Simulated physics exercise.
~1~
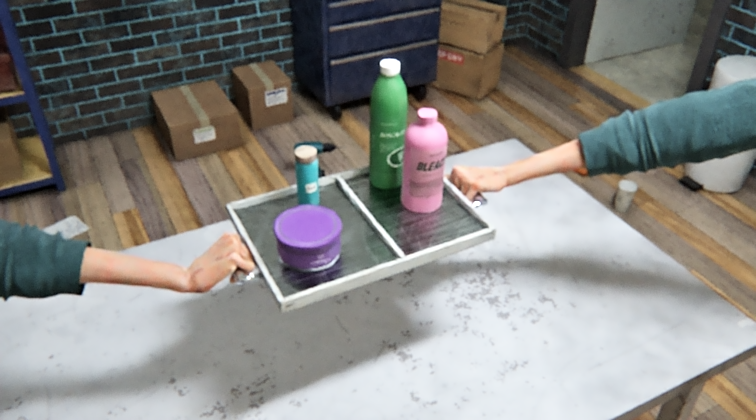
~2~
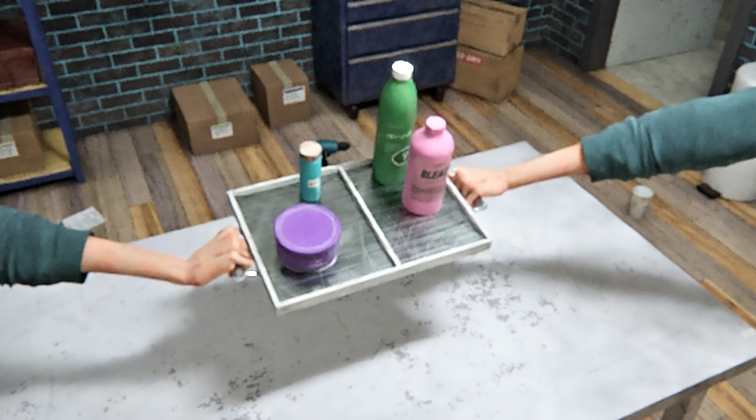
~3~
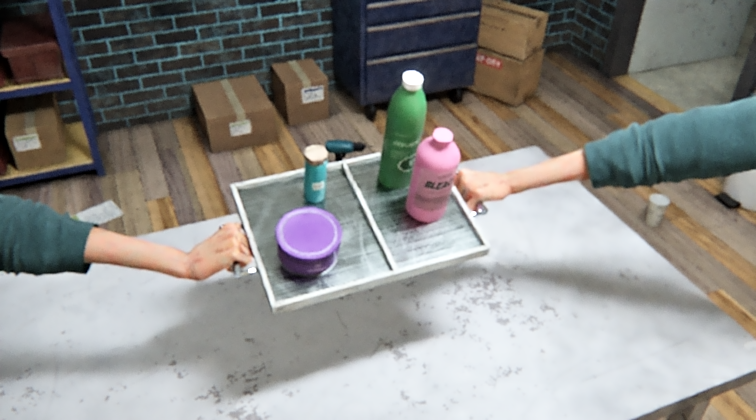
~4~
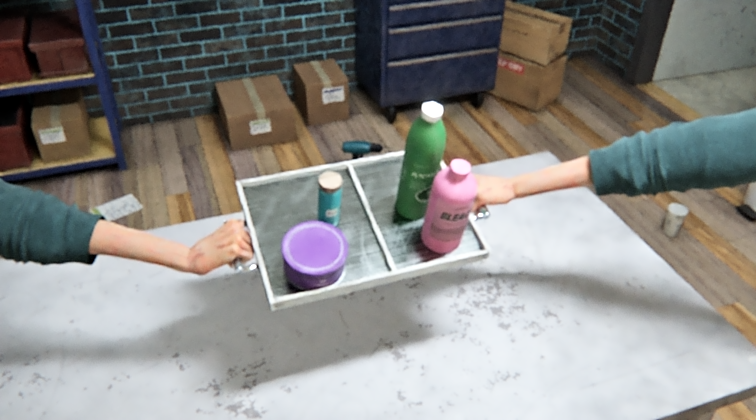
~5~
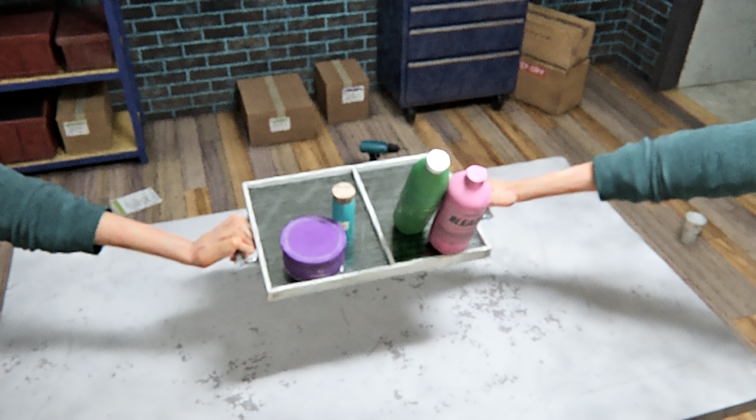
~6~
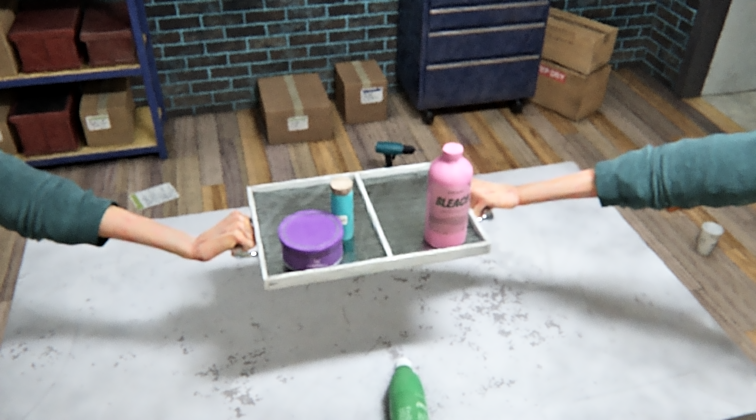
Two teal-sleeved hands hold a white-rimmed, divided tray above a pale, worn table in a brick-walled workshop, seen from above. A purple tub and turquoise shaker stand in the left section, a tall green bottle and pink bottle in the right. The tray tips toward the viewer as the view drifts slightly sideways, and the containers lean and slide nearer. As it levels, the green bottle leans sharply over the near edge. Finally, the green bottle lies on the table before the tray, while the pink bottle, shaker and tub remain upright aboard.
